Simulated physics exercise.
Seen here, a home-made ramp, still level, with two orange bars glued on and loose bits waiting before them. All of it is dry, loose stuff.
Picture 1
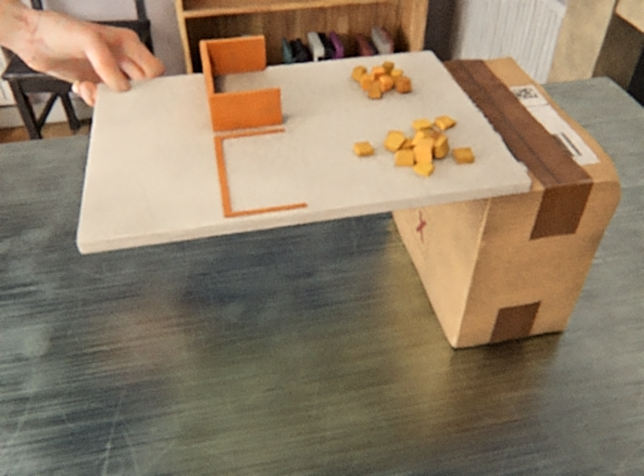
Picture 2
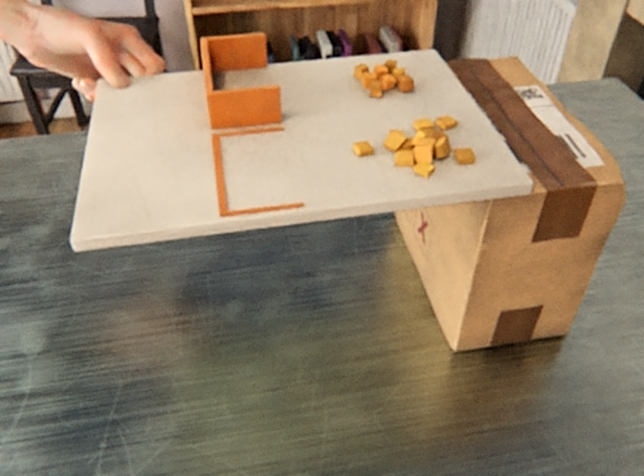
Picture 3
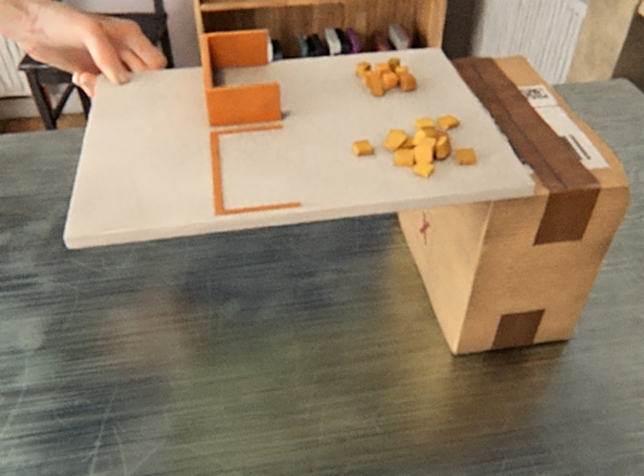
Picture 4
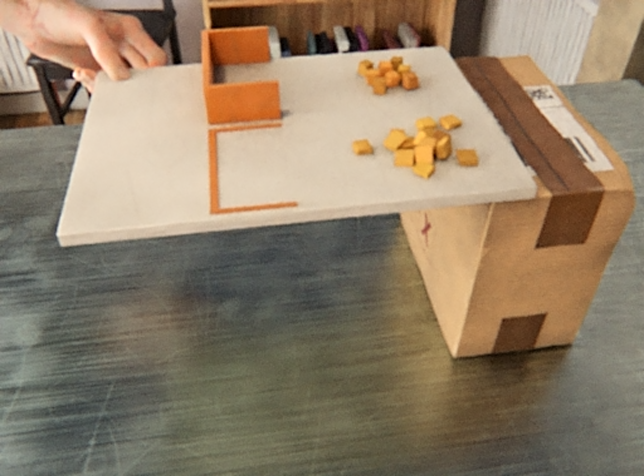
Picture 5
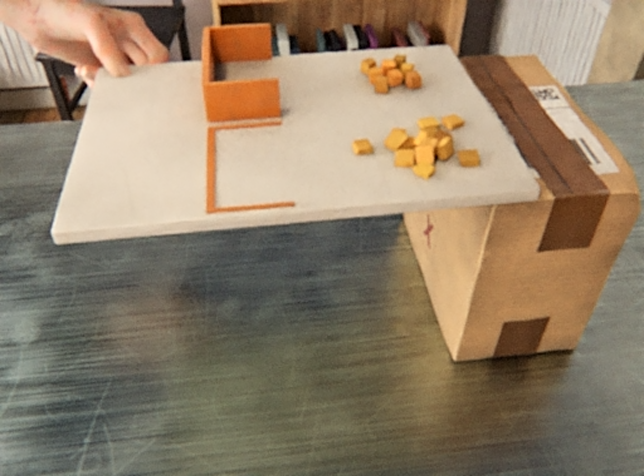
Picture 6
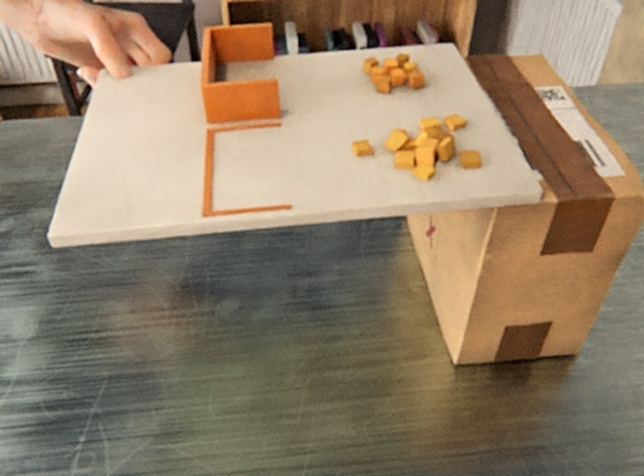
On a dark tabletop, a hand holds a board of small yellowish pieces nearly still.
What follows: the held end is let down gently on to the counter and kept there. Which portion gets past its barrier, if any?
In order: The front portion overcomes its barrier; the back portion fails to clear its barrier.
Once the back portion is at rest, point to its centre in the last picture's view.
Resting centre, last frame: Approx. (272, 198) px.
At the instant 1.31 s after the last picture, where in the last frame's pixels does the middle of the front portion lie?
(388, 173) or thereabouts.
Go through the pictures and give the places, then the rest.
The first frame shows held end of the board at (94, 238), level; box at (483, 198), tall, over half the board's length; front portion at (417, 139), a few cereal squares; back portion at (378, 75), a few croutons; front bar at (222, 174), much lower than a piece; back bar at (209, 85), taller than the pieces.
The second frame shows held end of the board at (88, 236), level; back portion at (380, 73).
The third frame shows held end of the board at (82, 233), level; front portion at (419, 138).
The fourth frame shows held end of the board at (76, 230), level; back portion at (385, 70).
The fifth frame shows held end of the board at (70, 228), level; front portion at (421, 138).
The sixth frame shows held end of the board at (67, 231), down by 1°; box at (499, 205); front portion at (421, 139), not moving; back portion at (397, 78), not moving; front bar at (208, 169); back bar at (209, 73).
Then, 0.58 s after the last picture, board sloping at 12°; front portion where it was; back portion where it was.
Then, 1.31 s after the last picture, board sloping at 25°; front portion on its way down; back portion where it was.
Then, 2.10 s after the last picture, board sloping at 40°; front portion all past its bar; back portion has reached its bar.
At rest, board resting at 41°; front portion all past its bar; back portion gathered behind its bar.
